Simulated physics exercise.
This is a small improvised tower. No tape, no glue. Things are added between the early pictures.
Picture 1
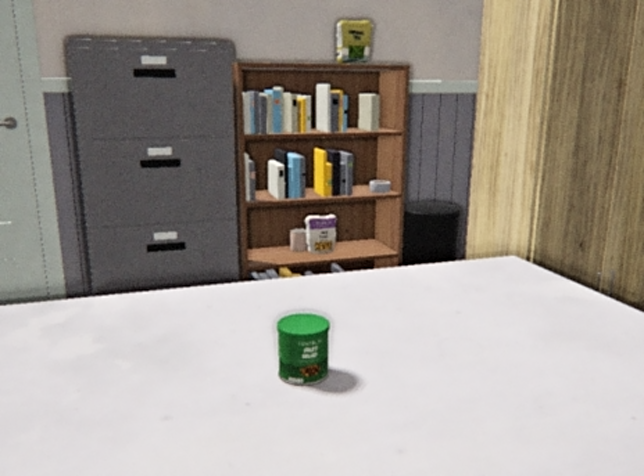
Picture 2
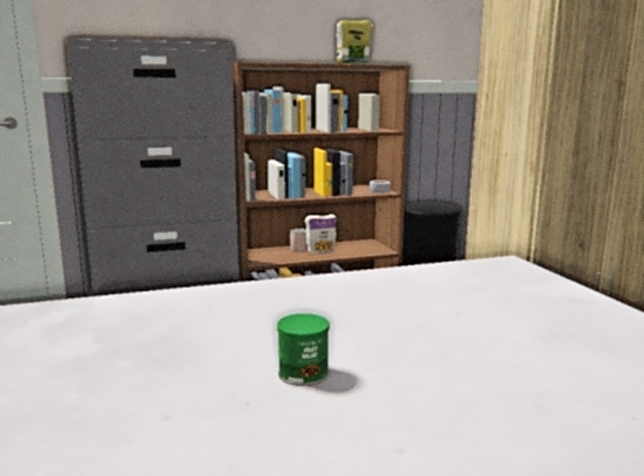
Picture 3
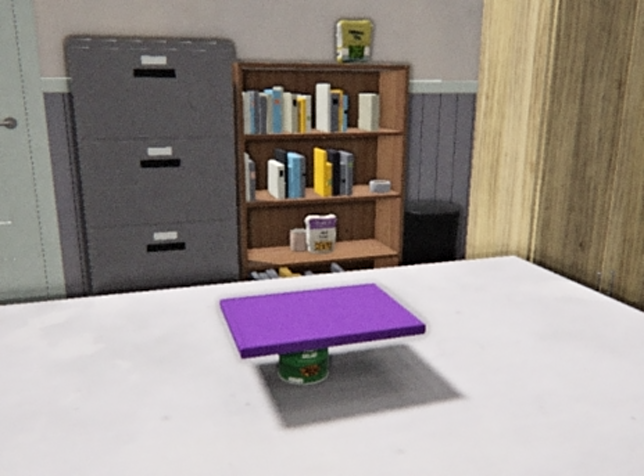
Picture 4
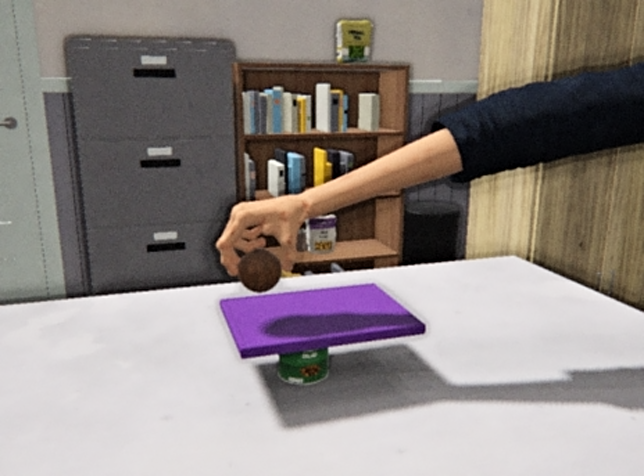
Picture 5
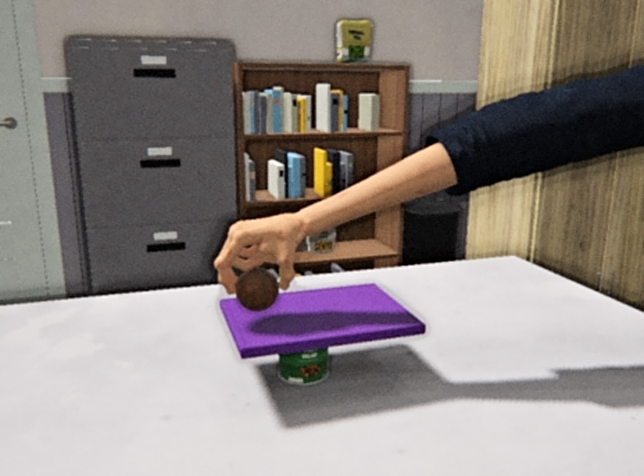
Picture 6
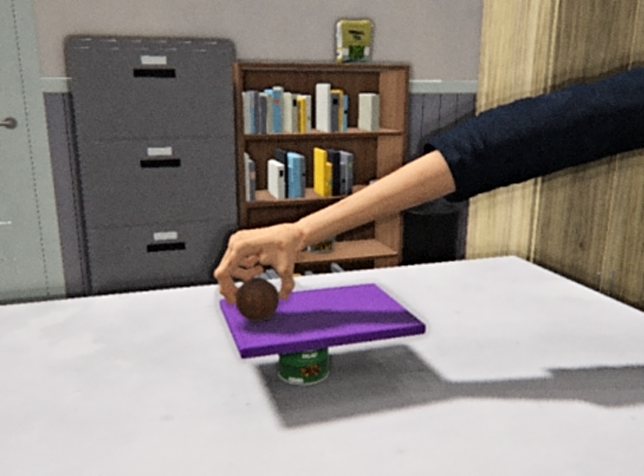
An arm in a dark sleeve reaches in from the right over a white table, seen by a still camera from slightly above, with grey cabinets and a wooden bookcase behind. A small green tin stands alone near the middle until a purple board appears on top of it. The hand then lowers a round brown onion a short way onto the board's left side, keeping its fingers around it.
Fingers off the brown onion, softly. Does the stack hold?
Here the stack holds.
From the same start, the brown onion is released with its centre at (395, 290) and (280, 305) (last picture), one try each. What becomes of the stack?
In the first case it loses its balance; in the second case it holds.
Then, 0.30 s after the last picture, nothing has stirred.
Then, 0.70 s after the last picture, brown onion resting near (257, 300).
At rest, all 3 in place. Seen from the same camera at the end, brown onion near (257, 300). The stack stays up.
